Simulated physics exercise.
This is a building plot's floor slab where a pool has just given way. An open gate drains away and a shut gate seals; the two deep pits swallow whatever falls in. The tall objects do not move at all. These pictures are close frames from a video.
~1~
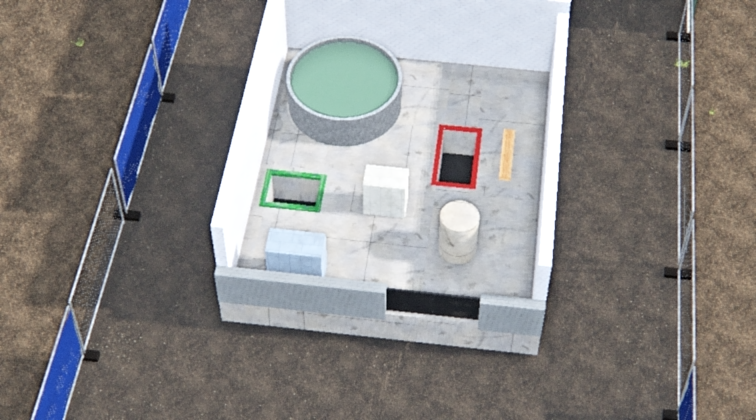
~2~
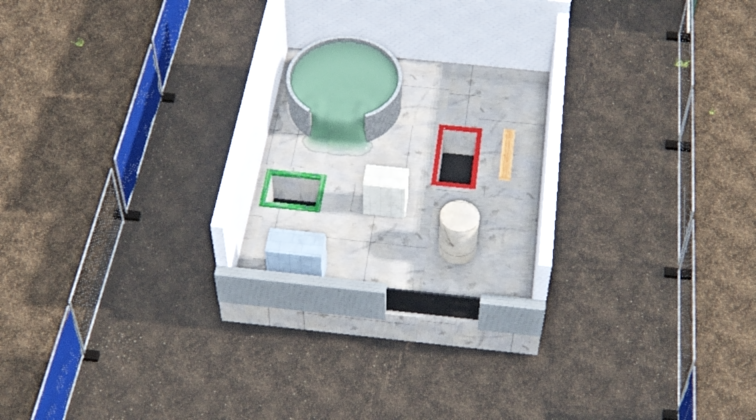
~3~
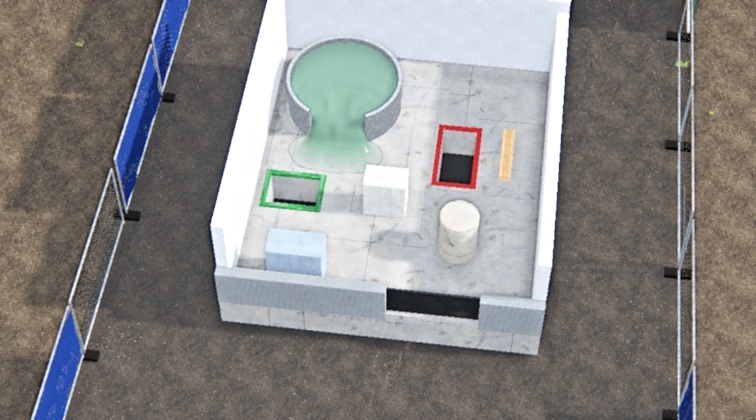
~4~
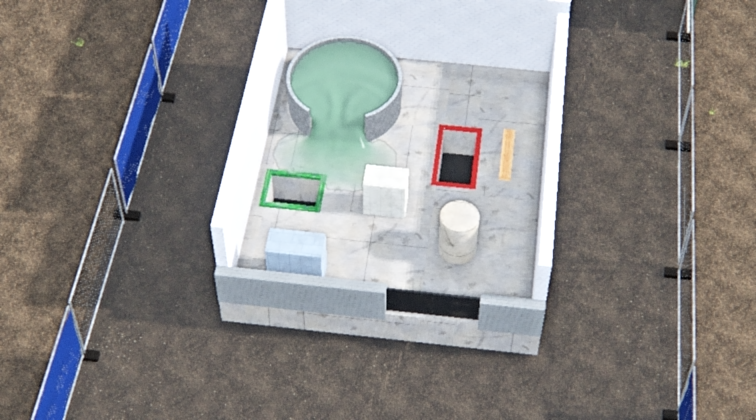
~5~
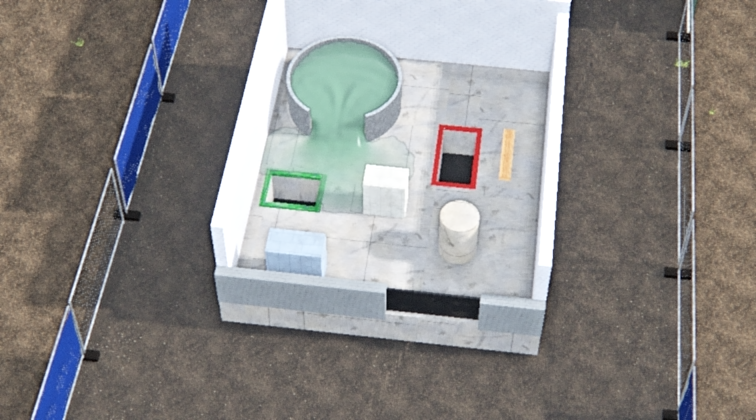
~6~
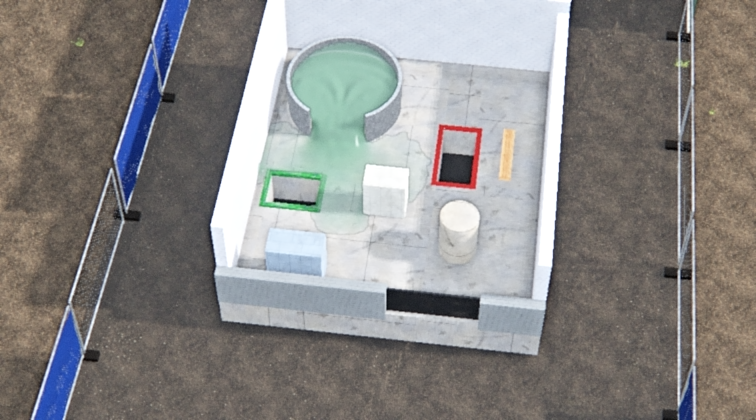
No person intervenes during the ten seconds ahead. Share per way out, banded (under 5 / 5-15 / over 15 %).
In the end the gate ends up low - beneath five per cent; the green pit ends up high - past fifteen per cent; the red pit ends up mid-range - five to fifteen per cent.
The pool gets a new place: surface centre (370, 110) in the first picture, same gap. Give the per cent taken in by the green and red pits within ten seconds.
Roughly, in per cent: Green 20, red 20.
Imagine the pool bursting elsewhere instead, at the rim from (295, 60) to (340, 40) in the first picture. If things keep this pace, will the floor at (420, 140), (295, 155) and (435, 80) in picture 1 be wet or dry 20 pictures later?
The first would be still unwetted, the second drenched and the third drenched.
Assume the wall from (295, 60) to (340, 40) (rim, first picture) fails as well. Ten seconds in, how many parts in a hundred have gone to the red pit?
For red, it comes to 6 percent.
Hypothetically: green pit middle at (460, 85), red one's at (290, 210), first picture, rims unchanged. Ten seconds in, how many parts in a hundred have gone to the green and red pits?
For green, 0 in a hundred; for red, 45 in a hundred.
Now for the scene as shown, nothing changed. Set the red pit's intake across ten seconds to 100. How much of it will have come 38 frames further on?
Estimate: Roughly 40 %.
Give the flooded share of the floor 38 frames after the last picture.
My estimate is close to 70 per cent.
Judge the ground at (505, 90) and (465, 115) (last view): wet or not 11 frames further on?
High and dry, then high and dry.
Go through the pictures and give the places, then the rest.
The pool at (344, 79) is whole and still, in the first picture.
Water pours out at (337, 136) and has run to (369, 143), in the second picture.
The front is at a hidden place, out from the gap at (337, 137), in the third picture.
The front is at a hidden place, out from the gap at (337, 138), in the fourth picture.
Water pours out at (337, 138) and has run to (357, 210), in the fifth picture.
The front is at (356, 230), out from the gap at (337, 137), in the sixth picture.
A moment on, water covers 30 % of the floor; the gate 0 %, the green pit 8 %, the red pit 0 %.
Next, water covers 45 % of the floor; the gate 0 %, the green pit 15 %, the red pit 1 %.
Then, water covers 60 % of the floor; the gate 0 %, the green pit 21 %, the red pit 3 %.
Later, water covers 70 % of the floor; the gate 0 %, the green pit 31 %, the red pit 4 %.
In the end, water covers 85 % of the floor; the gate 0 %, the green pit 37 %, the red pit 10 %.
